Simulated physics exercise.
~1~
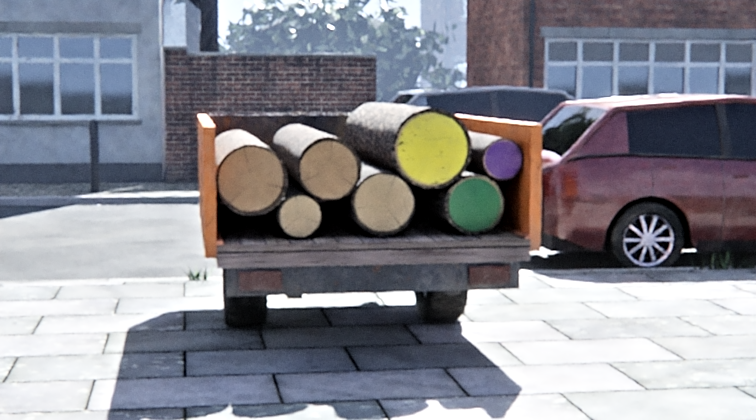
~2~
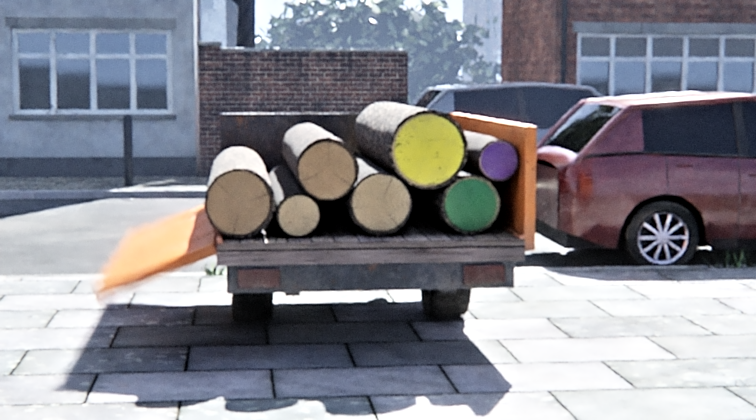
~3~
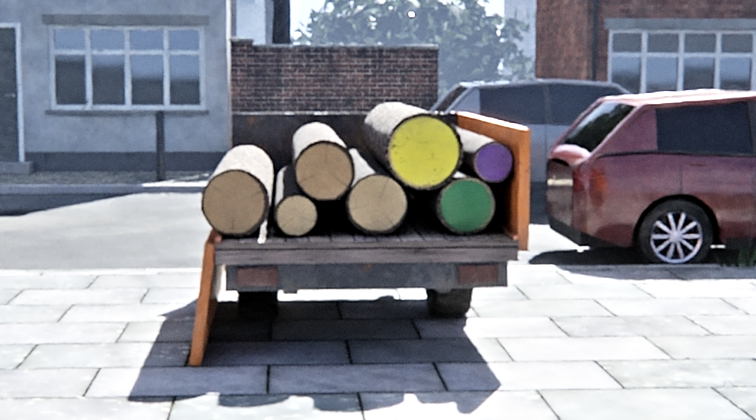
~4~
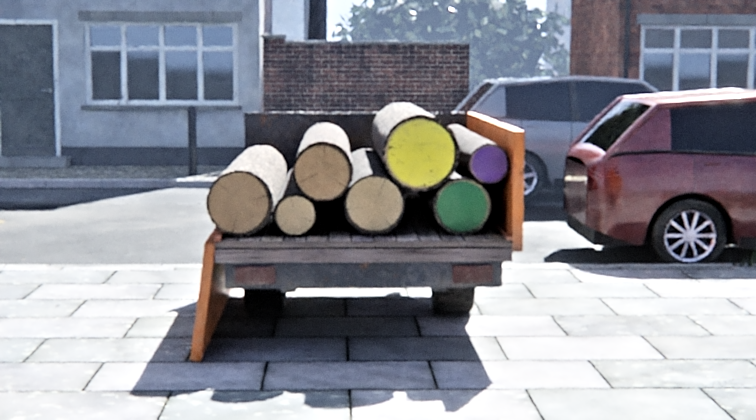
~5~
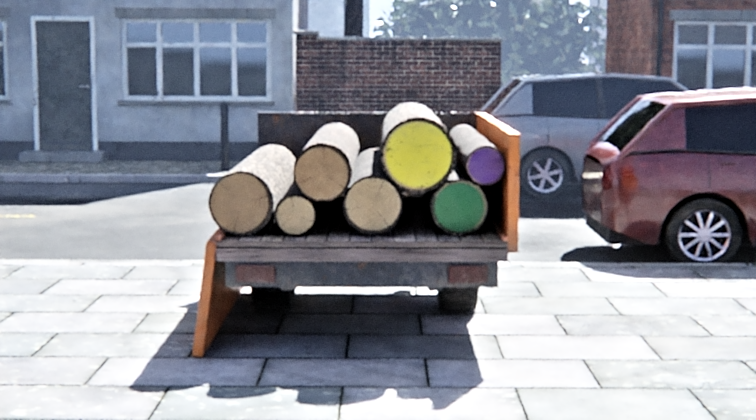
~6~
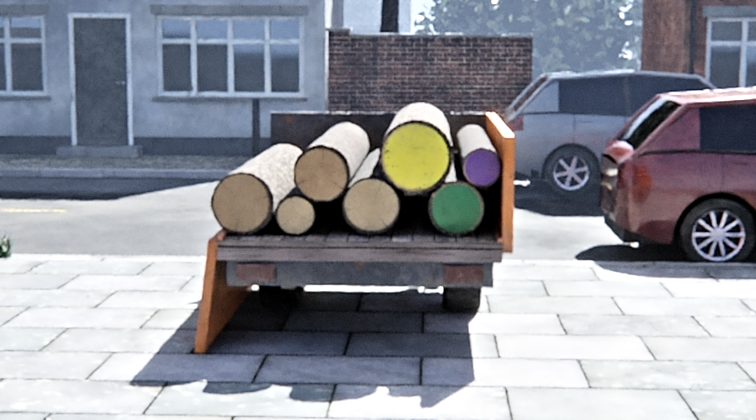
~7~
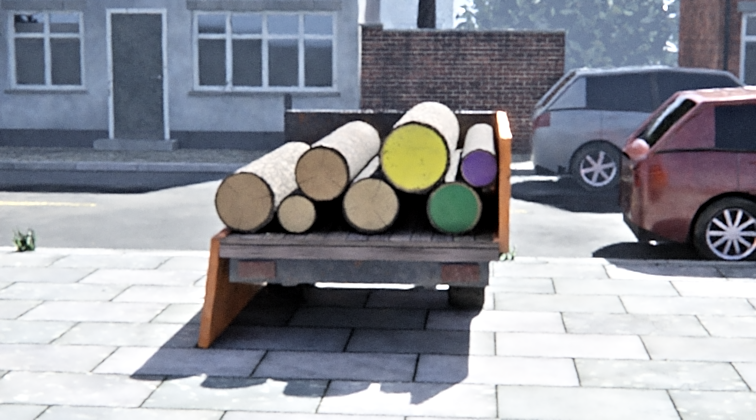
On a paved area beside a street with parked cars, the left side board of a low trailer carrying seven logs swings outward and down until it hangs below the deck, while the logs, including yellow, green and purple-ended ones, stay stacked aboard as the view drifts sideways.
